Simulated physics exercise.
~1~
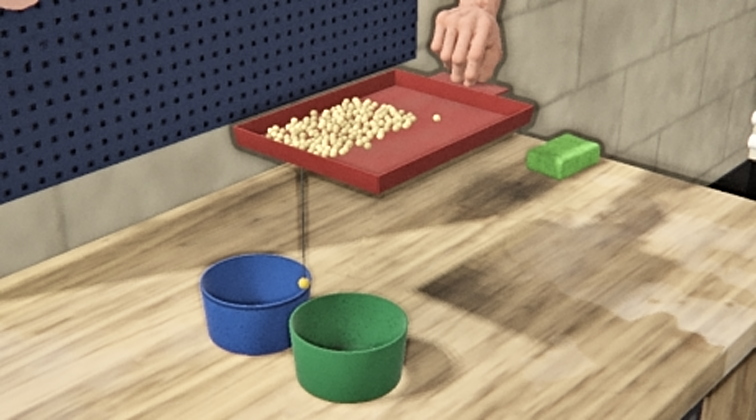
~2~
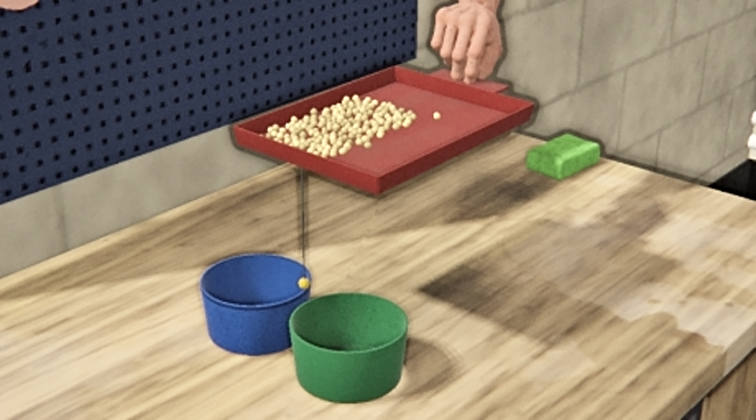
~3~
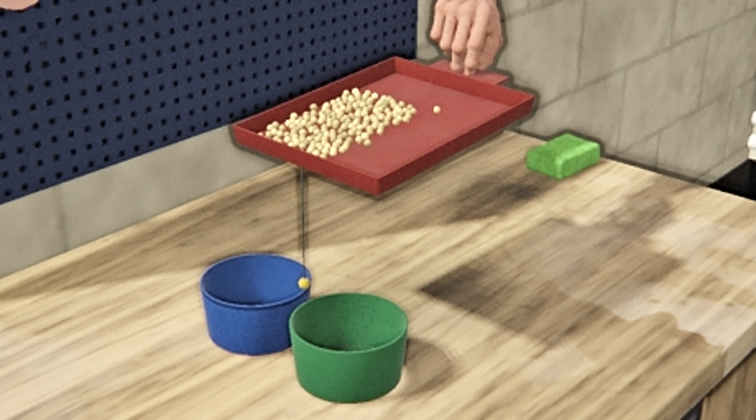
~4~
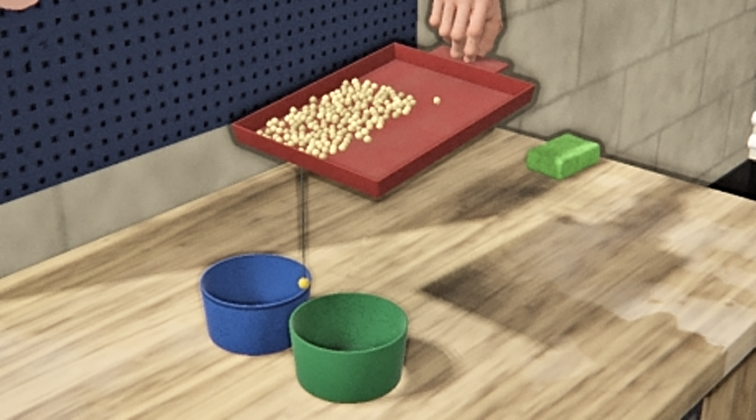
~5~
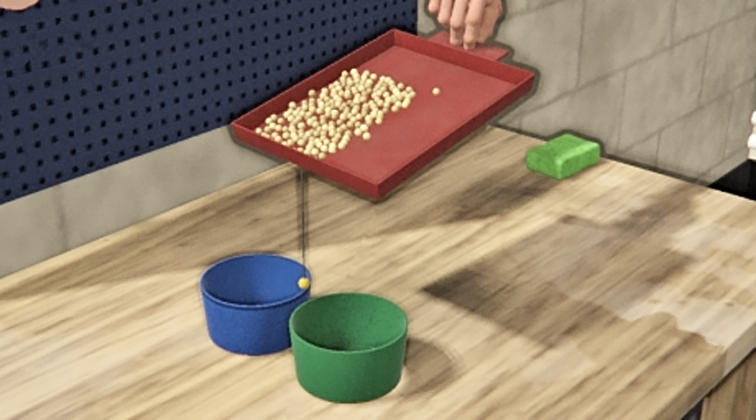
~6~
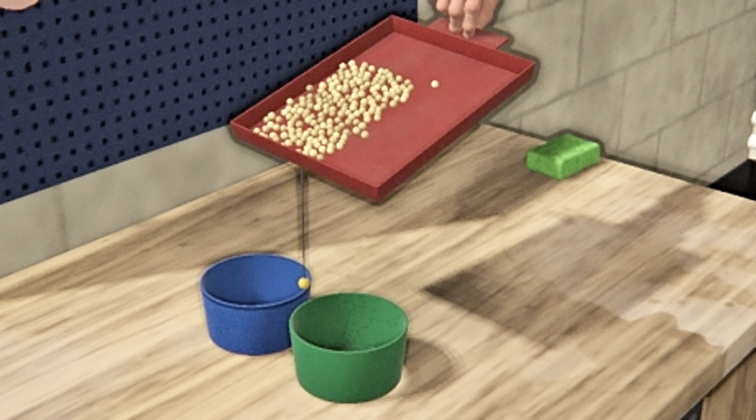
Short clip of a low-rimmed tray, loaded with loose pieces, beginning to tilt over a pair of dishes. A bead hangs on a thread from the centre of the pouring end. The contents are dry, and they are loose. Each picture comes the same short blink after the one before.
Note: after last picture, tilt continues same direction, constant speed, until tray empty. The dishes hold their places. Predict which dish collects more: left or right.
My bet is the dish over on the right is left holding more.
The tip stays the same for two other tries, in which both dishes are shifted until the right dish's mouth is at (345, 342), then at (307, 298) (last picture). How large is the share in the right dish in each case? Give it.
Roughly 90 % and 10 %.
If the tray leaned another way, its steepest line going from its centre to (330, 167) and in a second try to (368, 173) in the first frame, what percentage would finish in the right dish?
In order: About 40, then 100 percent.
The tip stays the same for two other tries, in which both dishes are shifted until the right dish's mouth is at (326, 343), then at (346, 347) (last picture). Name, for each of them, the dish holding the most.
Place 1 - the dish at right; place 2 - the dish at right.
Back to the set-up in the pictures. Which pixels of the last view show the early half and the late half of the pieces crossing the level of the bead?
Early-half point (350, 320); late-half point (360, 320).
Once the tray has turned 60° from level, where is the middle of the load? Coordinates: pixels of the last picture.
The load's middle is around (322, 149).
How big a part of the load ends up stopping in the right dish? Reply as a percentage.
Result: Some 90 % of the load.
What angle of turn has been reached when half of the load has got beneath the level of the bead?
105°, roughly.
Soon, tray tipped steeply; all on the tray.
A while on, tray tipped right over; about a third on the tray; about a third in the right dish; a stray few outside both; about a third in the air.
Towards the end, tray tipped past a quarter turn; most in the right dish; a small part outside both.
Finally, tray tipped past a quarter turn; most in the right dish; none in the left dish; a small part outside both.
